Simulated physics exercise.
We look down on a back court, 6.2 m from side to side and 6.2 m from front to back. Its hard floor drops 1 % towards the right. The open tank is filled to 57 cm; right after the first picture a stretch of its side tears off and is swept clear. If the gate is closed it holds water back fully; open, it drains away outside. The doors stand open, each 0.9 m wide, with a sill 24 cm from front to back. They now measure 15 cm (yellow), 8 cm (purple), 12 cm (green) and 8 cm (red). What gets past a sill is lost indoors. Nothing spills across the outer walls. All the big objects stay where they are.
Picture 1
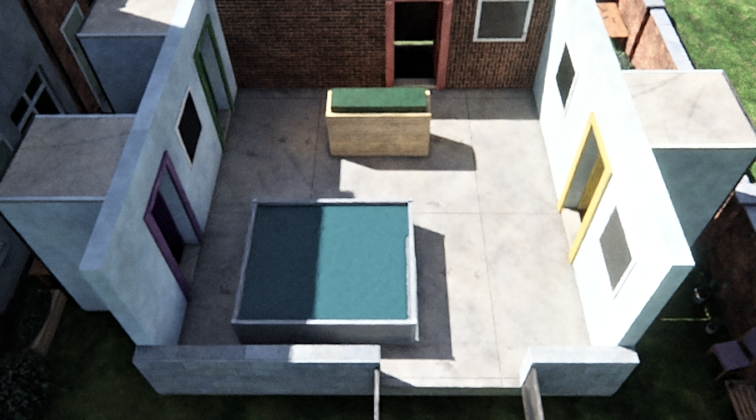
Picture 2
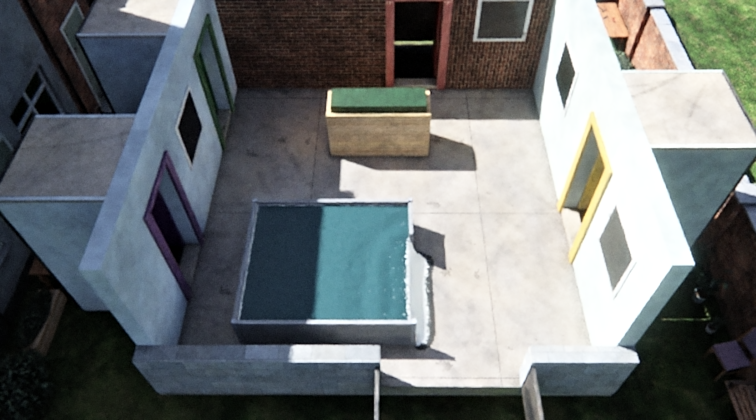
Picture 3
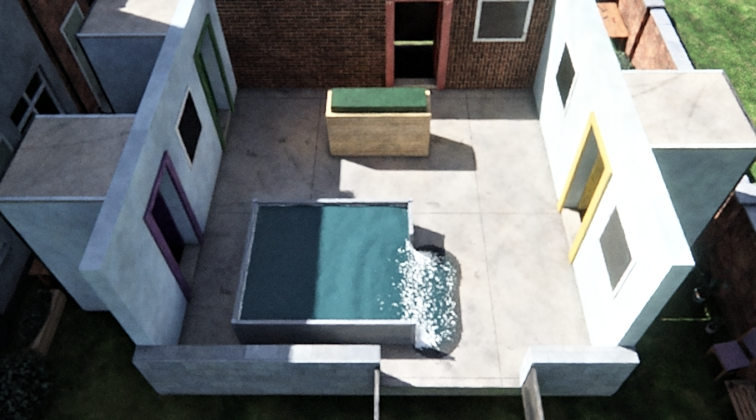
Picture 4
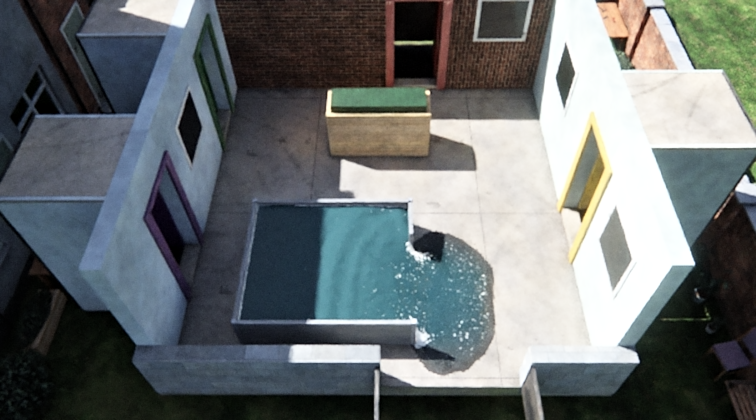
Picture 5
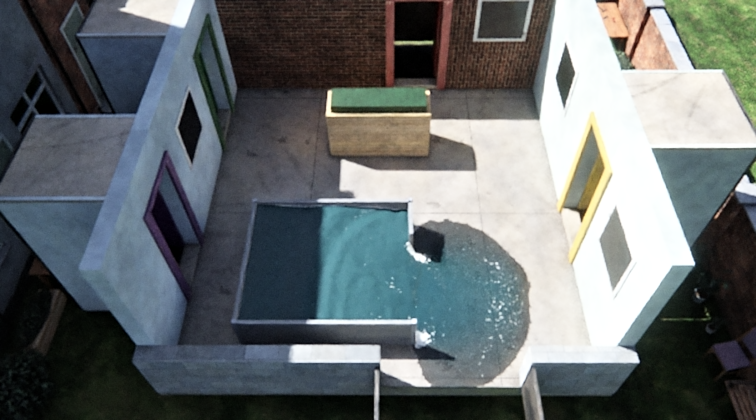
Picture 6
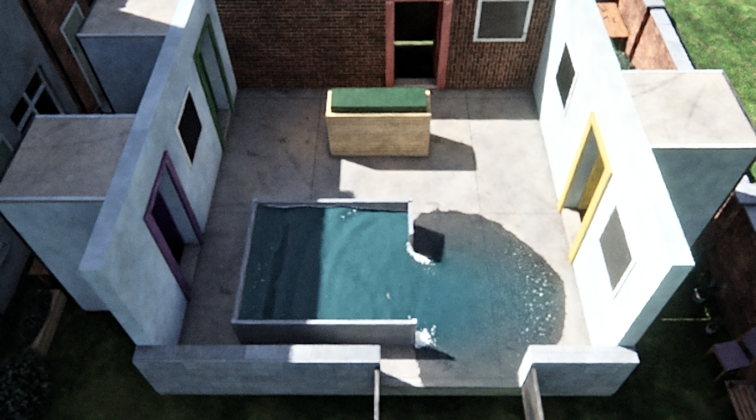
In a walled courtyard, water bursts from the tank's right side and spreads across the floor.
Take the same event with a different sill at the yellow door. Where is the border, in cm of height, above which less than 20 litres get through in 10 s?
It would have to be roughly 20 cm high.
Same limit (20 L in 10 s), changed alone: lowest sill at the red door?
Roughly 9.5 cm at red.
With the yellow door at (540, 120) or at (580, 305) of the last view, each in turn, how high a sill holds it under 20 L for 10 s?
Roughly 13.5 and 32 cm.
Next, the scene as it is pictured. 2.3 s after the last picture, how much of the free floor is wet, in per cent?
About 35 per cent.
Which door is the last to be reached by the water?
Last comes the purple one.
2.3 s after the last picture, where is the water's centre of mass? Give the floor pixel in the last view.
Around (434, 277).
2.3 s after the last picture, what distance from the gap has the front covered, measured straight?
Roughly 5.6 m.
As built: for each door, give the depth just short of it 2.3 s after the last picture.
Depths in cm: Yellow 23, purple 0, green 0, red 0.
Then, 0.7 s after the last picture water covers 25 % of the floor, deepest (46 cm) near (593, 371); 18 cm at the yellow door, 0 litres in over its 15 cm sill.
Then, 2.3 s after the last picture water covers 35 % of the floor, deepest (34 cm) near (581, 371); 23 cm at the yellow door, 37 litres in over its 15 cm sill.
Then, 9.3 s after the last picture water covers 90 % of the floor, deepest (12 cm) near (546, 161); 8 cm at the yellow door, 66 litres in over its 15 cm sill.
At the yellow door as built, the water peaked near 24 cm, 1.9 s after the last picture.
Run again over the same 10 s with other heights there, 39 litres in over 17.5 cm, 5 litres over 24 cm. The limit of 20 litres is kept from about 20 cm up.
